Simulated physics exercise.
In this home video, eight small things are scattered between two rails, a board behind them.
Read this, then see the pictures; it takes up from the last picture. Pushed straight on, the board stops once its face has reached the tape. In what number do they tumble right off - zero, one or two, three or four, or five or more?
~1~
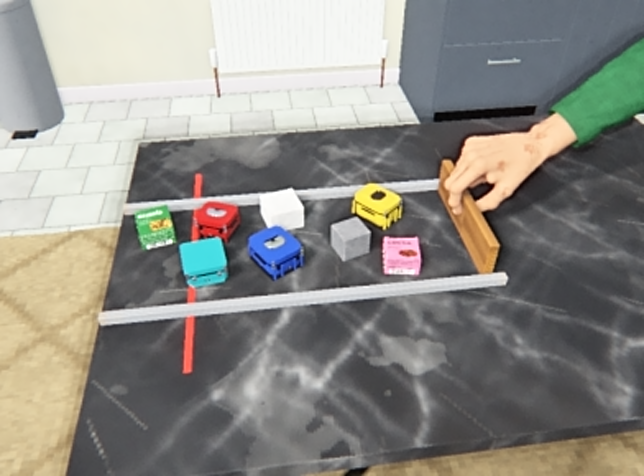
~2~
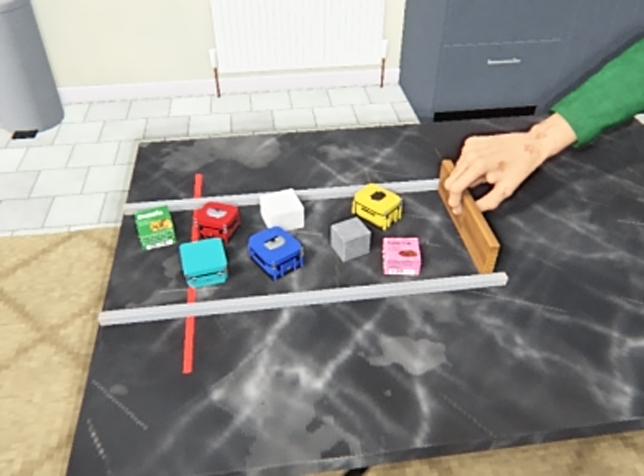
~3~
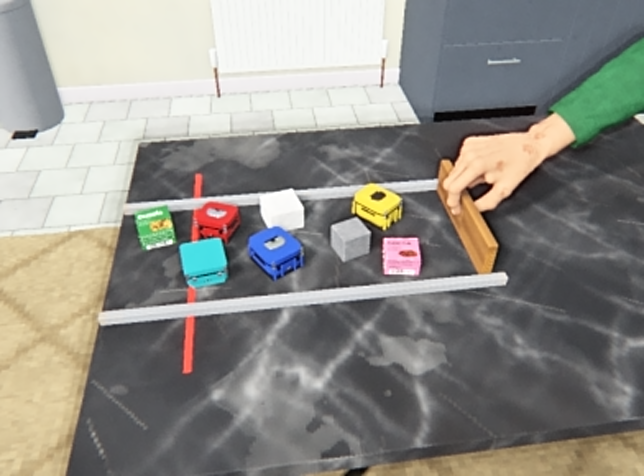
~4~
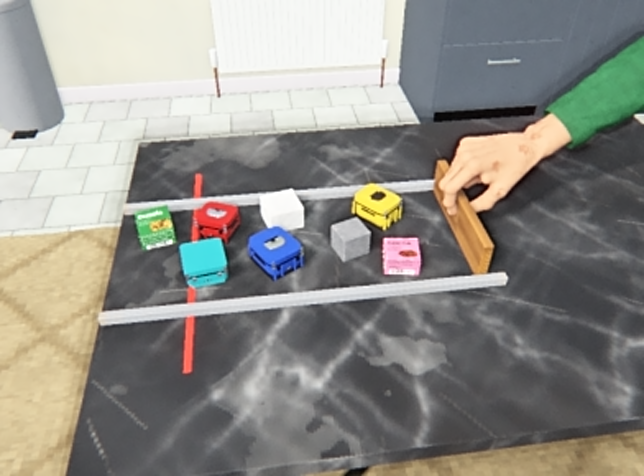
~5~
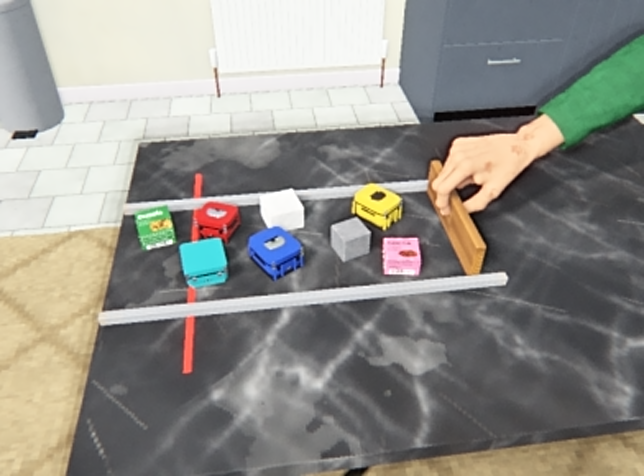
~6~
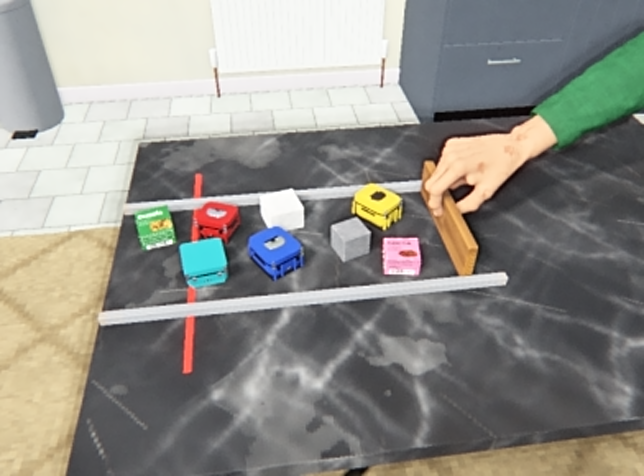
Off the edge will go three or four.
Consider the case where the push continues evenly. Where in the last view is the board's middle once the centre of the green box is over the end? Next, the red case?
The middle would be close to (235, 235) and then close to (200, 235).
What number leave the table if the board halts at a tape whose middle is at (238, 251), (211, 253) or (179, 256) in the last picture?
In order, the counts are 0, 1 and 3.
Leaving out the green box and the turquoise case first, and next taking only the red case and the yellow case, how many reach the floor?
Tally per try: 1 / 1.
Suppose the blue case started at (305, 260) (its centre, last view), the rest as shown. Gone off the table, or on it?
Here it holds its spot.
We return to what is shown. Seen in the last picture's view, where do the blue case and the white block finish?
About (140, 266), and the other about (147, 221).
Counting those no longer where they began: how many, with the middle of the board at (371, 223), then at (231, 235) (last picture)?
Counts: 2 / 8.
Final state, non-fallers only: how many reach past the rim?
0 overhanging.
A little later, none off yet; green box at rest near (155, 227); turquoise case at rest near (204, 263); red case at rest near (218, 222).
When it is over, the number that fall off is three or four; down, red case, turquoise case and green box.
